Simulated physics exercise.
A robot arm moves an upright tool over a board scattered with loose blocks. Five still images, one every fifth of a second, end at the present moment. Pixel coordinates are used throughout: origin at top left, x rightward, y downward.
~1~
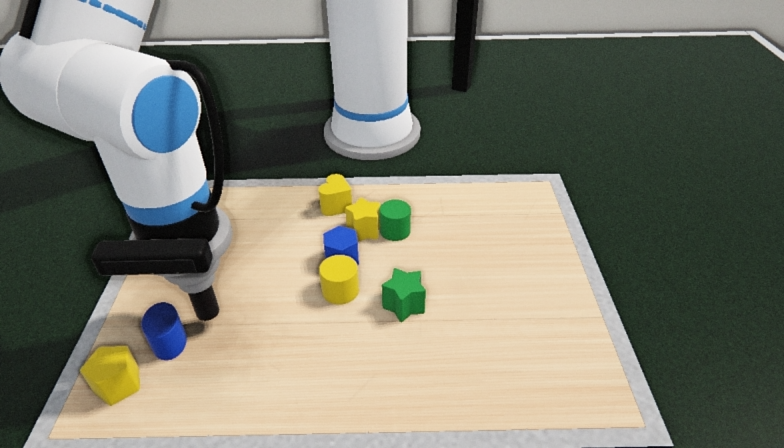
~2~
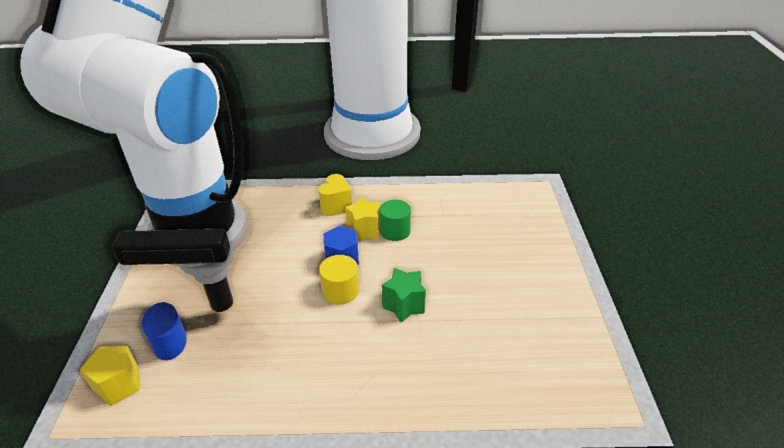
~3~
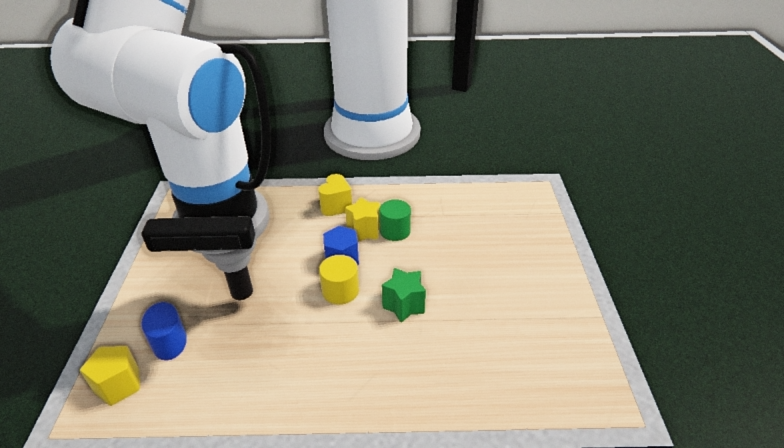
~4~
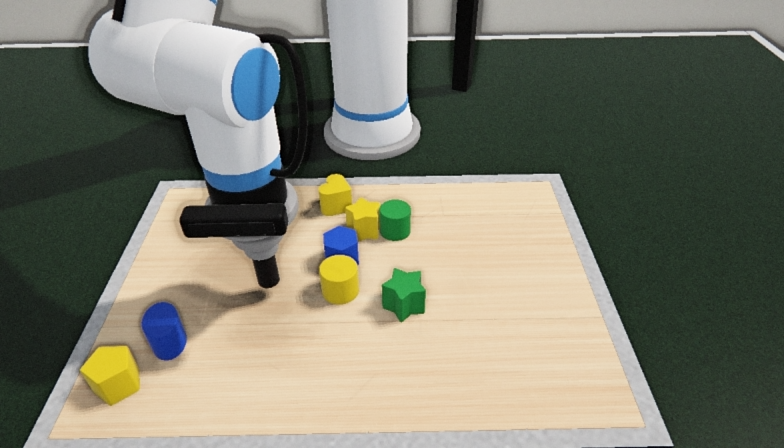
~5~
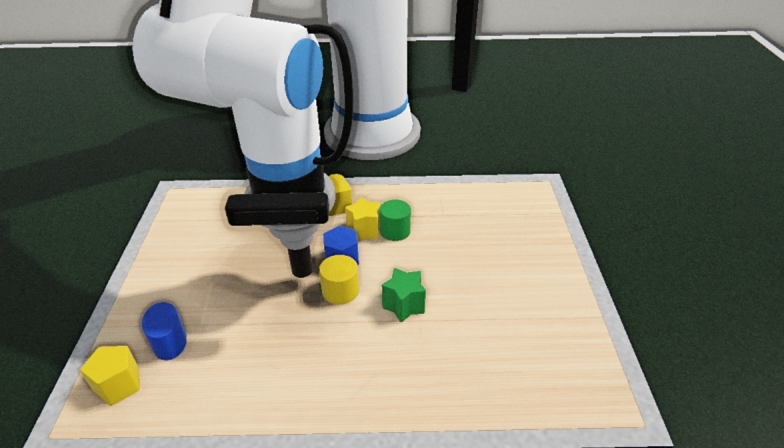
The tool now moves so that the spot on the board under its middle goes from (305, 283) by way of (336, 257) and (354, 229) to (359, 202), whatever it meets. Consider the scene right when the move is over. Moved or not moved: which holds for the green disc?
Here the green disc moves off its spot.
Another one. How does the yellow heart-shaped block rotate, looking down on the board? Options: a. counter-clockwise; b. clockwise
Option a.
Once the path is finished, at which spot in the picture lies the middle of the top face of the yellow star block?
Its top middle: (379, 194).
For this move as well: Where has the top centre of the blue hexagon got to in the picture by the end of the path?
By then it is at (372, 222).
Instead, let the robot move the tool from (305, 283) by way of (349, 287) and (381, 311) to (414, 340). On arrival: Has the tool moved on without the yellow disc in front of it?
Answer: No.
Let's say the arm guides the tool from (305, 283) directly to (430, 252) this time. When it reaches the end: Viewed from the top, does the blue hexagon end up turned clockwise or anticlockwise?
It turns round anticlockwise.
What follows on the original path. One third of the way, tool (335, 244); blue hexagon (360, 226); yellow star block (368, 203); green disc (398, 207).
Two thirds of the way, tool (353, 216); blue hexagon (372, 222), turned 20° clockwise; yellow star block (373, 199); green disc (402, 206).
At the end, tool (358, 190); yellow heart-shaped block (334, 180), turned 45° anticlockwise; blue hexagon (372, 222), turned 20° clockwise; yellow star block (379, 194), turned 40° clockwise; green disc (402, 205).
